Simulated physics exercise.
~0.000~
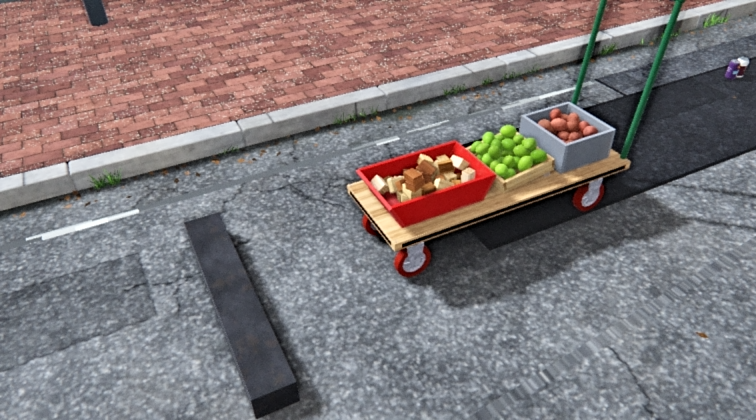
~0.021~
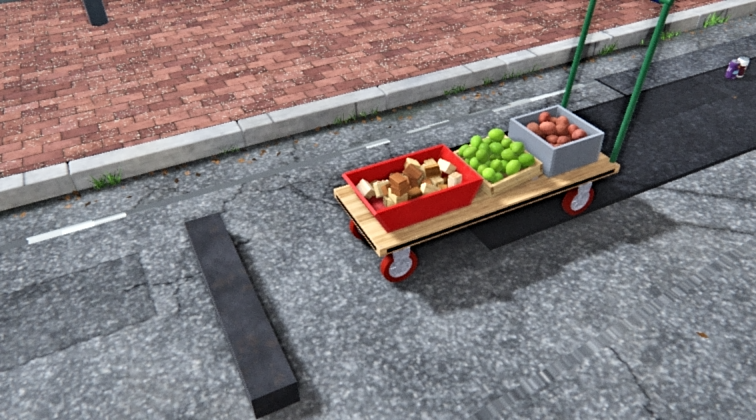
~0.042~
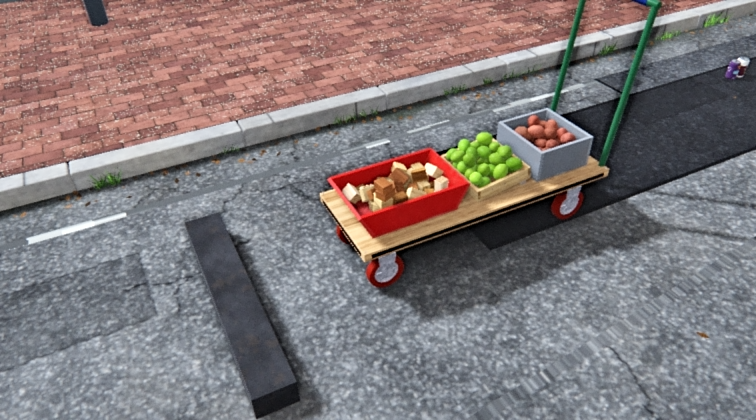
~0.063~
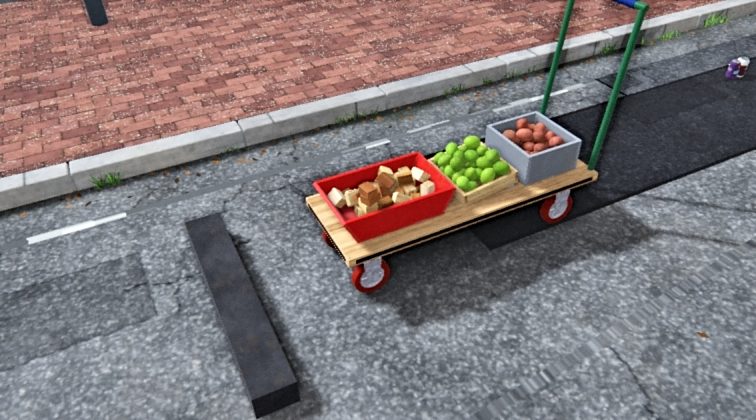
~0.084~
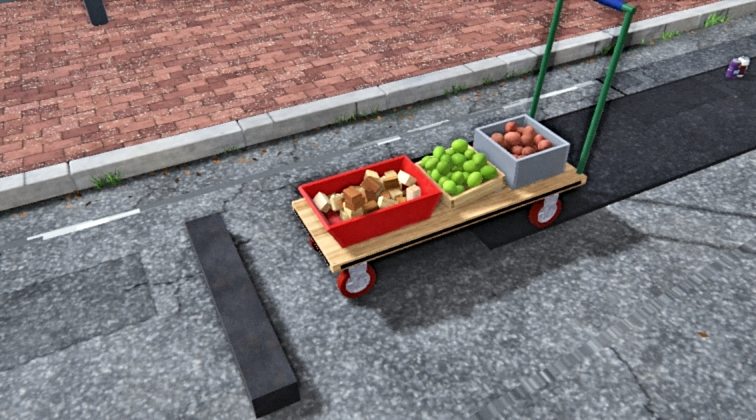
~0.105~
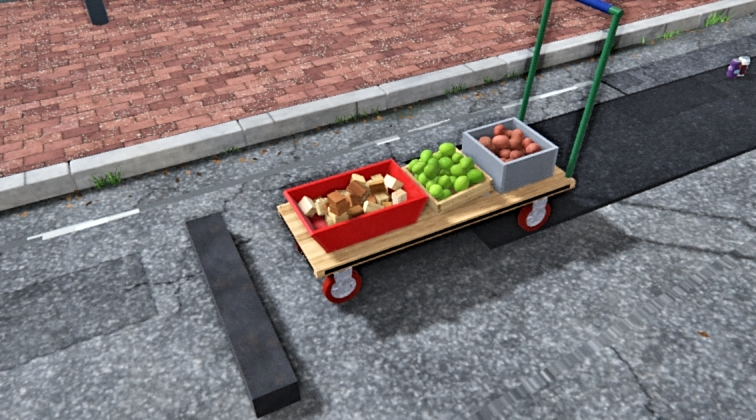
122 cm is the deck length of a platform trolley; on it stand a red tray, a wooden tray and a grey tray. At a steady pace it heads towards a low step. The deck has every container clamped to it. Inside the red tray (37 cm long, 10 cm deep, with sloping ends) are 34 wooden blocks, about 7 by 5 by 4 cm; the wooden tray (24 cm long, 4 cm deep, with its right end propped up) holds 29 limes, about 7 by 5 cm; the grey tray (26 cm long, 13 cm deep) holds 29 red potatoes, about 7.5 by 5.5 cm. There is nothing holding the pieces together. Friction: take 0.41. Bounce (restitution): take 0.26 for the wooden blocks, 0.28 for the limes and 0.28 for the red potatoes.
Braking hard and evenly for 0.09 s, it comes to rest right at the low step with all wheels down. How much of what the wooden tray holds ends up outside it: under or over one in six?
Over one in six of it.
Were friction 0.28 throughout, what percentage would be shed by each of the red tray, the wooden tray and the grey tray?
Red tray 20%, wooden tray 40%, grey tray 0%.
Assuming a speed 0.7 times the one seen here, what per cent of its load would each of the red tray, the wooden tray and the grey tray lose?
In that case the red tray sheds 10 per cent, the wooden tray 30 per cent and the grey tray 0 per cent.
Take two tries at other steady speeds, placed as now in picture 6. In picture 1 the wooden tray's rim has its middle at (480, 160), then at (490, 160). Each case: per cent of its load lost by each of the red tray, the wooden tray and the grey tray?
Red tray 10 and 10, wooden tray 20 and 30, grey tray 0 and 0 per cent.
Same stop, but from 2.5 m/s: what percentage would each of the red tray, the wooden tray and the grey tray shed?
In that case the red tray sheds 10 per cent of its load, the wooden tray 30 per cent, and the grey tray 0 per cent.
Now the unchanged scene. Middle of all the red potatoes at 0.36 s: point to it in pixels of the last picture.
Near (458, 168).
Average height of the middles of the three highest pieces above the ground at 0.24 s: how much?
Their middles average near 46 cm high.
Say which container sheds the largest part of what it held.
It's the wooden tray.
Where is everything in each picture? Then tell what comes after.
In the first frame (we follow the rim corner now nearest the camera), wooden tray at (505, 181); grey tray at (567, 144); 57 cm still to roll; nothing out yet.
The second frame shows wooden tray at (493, 185); grey tray at (555, 148); 50 cm still to roll.
The third frame shows wooden tray at (480, 190); grey tray at (543, 152); 44 cm still to roll.
The fourth frame shows wooden tray at (466, 194); grey tray at (531, 156); 37 cm still to roll.
The fifth frame shows wooden tray at (453, 198); grey tray at (518, 160); 31 cm still to roll.
The sixth frame shows wooden tray at (439, 203); grey tray at (506, 164); 24 cm still to roll; nothing out yet.
After 0.14 s, the brake bites.
After 0.24 s, 2 of 34 out of the red tray, 4 of 29 out of the wooden tray and 0 of 29 out of the grey tray.
After 0.36 s, 5 of 34 out of the red tray, 12 of 29 out of the wooden tray and 0 of 29 out of the grey tray.
After 0.59 s, 9 of 34 out of the red tray, 14 of 29 out of the wooden tray and 0 of 29 out of the grey tray.
When it is over (at 1.09 s), 9 of 34 out of the red tray, 14 of 29 out of the wooden tray and 0 of 29 out of the grey tray. Asked share, 14 of 29, 48 per cent.
